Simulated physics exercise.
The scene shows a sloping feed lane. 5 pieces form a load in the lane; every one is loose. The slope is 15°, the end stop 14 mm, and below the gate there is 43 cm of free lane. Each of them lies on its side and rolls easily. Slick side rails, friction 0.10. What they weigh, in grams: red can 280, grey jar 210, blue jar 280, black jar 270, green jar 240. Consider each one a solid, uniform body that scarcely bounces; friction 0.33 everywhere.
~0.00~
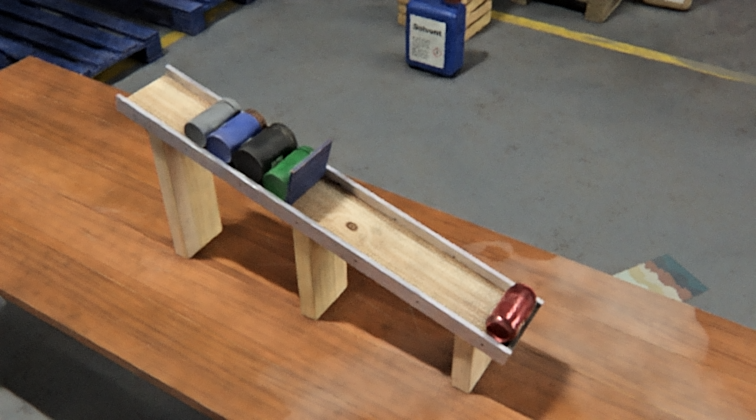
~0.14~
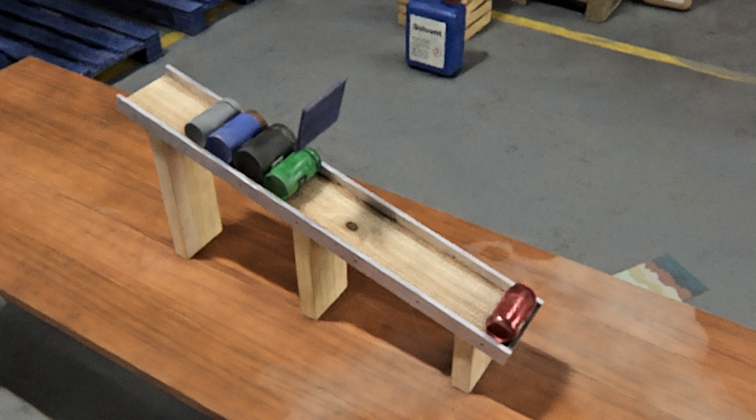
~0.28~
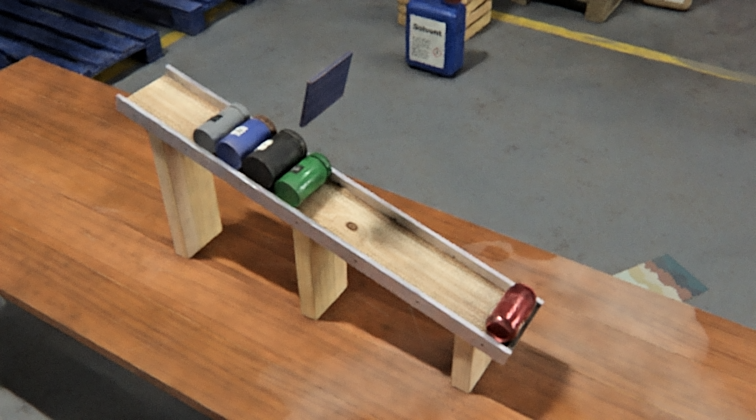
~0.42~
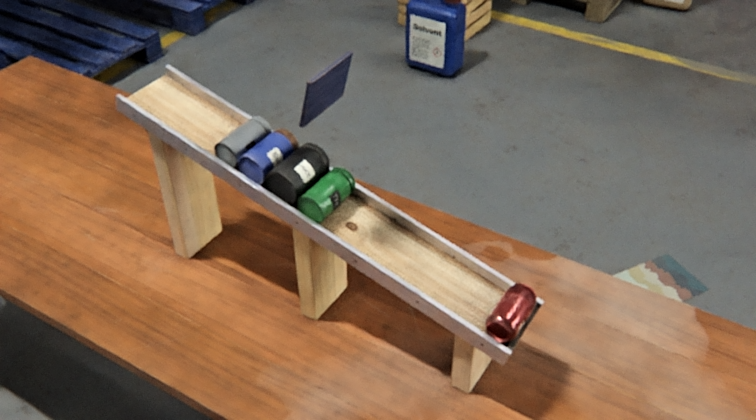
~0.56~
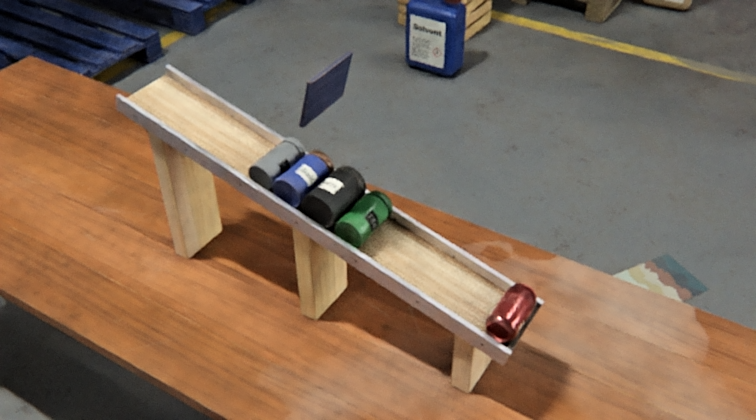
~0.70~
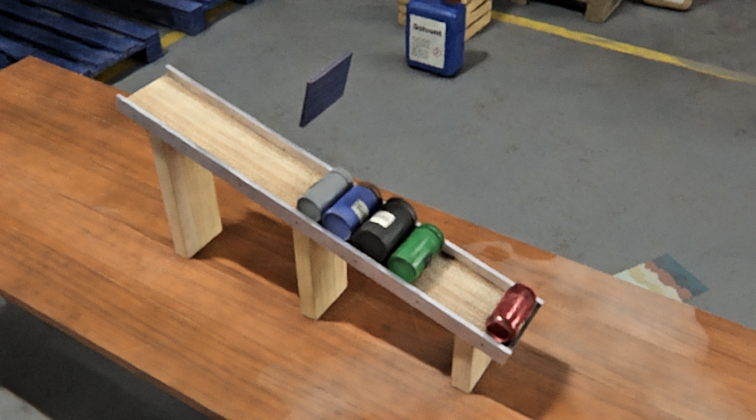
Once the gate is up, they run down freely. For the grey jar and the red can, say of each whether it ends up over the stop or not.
Result: I expect the grey jar to be kept back. I expect the red can to escape.
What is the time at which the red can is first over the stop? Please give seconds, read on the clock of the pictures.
Somewhere about 0.9 s.
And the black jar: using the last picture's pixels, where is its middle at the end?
Rest position, about (481, 291) px.
After 0.80 s, leader 9 cm from the stop; grey jar near (369, 222); red can near (511, 313).
After 0.90 s, leader 4 cm from the stop; grey jar near (395, 238); red can near (524, 315).
After 1.10 s, red can now over the stop; grey jar near (417, 253).
At rest (1.5 s), over the stop, red can; the other 4 in the lane. In the last view, grey jar near (420, 254).
